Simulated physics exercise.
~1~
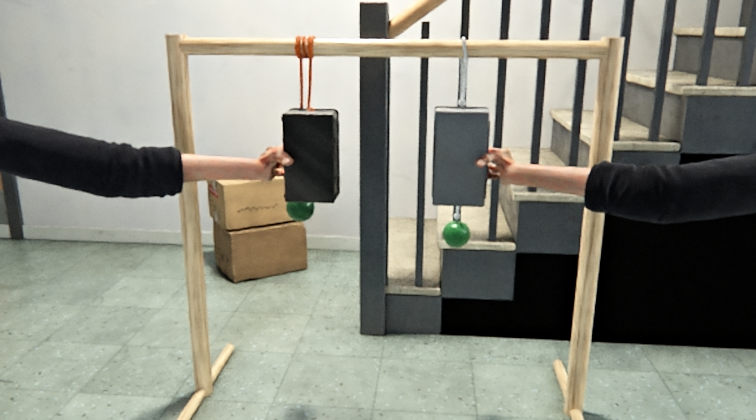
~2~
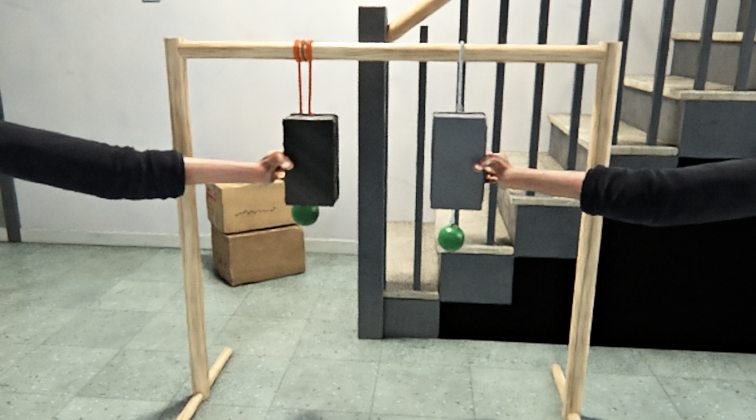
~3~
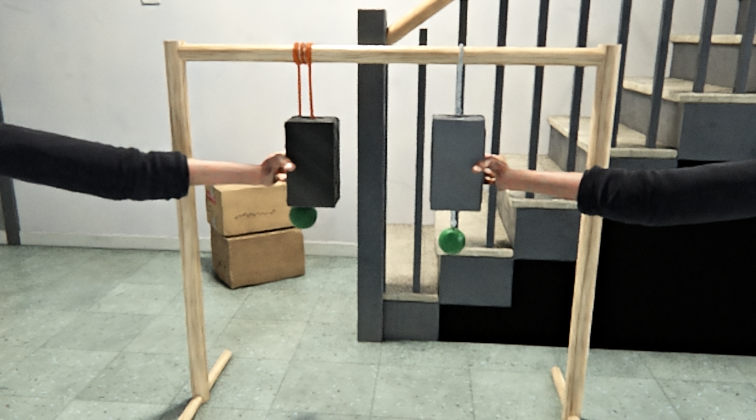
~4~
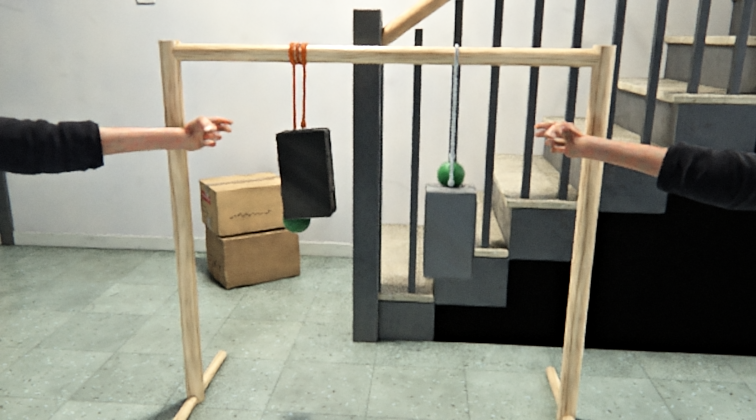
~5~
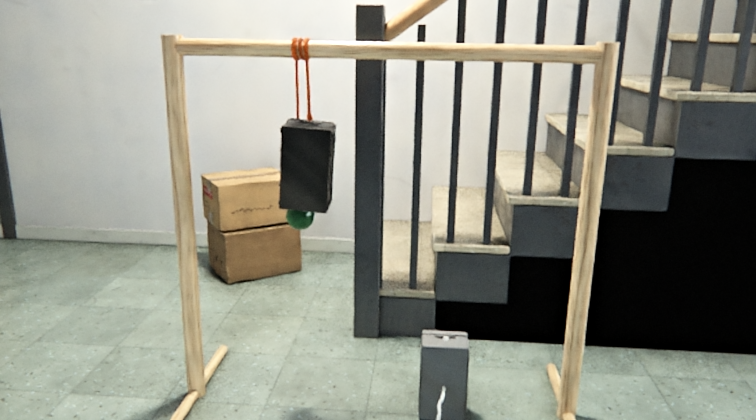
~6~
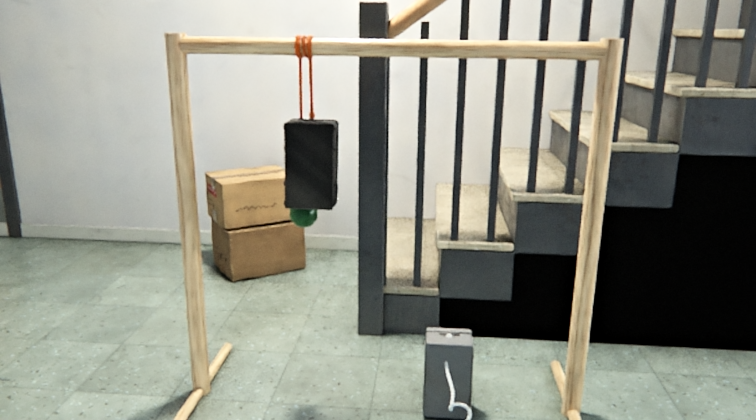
A grey case hangs on a pale cord at the right of a wooden frame, and a black case hangs on an orange cord at the left, each with a green ball near its base, seen from the front by a slightly swaying camera. Behind are stacked cardboard boxes and a staircase in a tiled room. Two dark-sleeved arms reach in from either side and steady the cases. The hands let go and draw back, and the grey case drops as its green ball shifts above it. The grey case ends upright on the floor with its cord slack against it, while the black case still hangs.
